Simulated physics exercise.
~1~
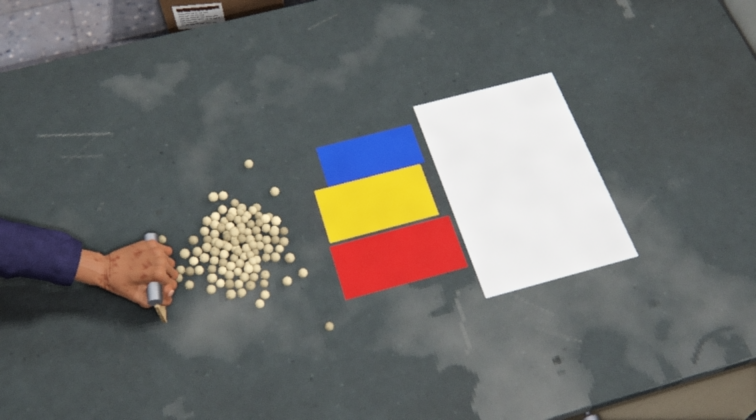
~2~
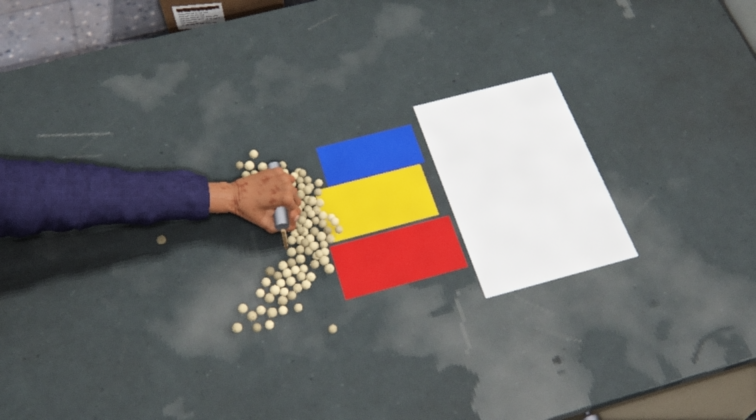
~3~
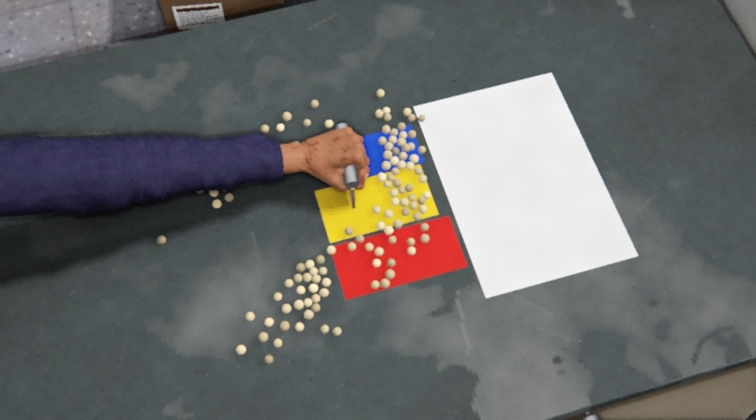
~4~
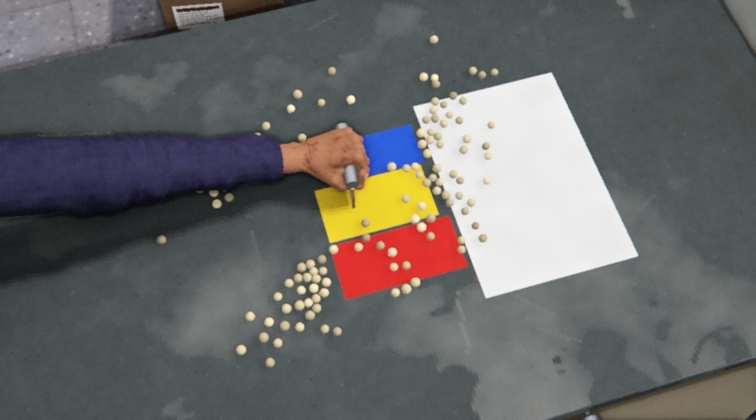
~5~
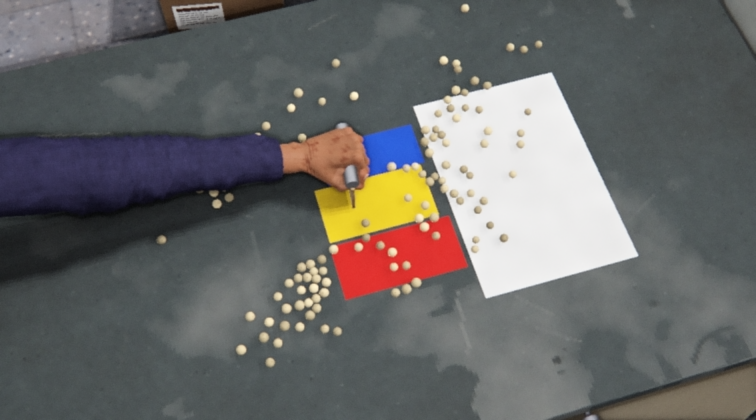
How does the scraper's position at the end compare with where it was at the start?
It starts at the left of the pile of nuts, on the bare table. By the end it is farther right and a little higher up, held still over the left part of the blue and yellow mats.
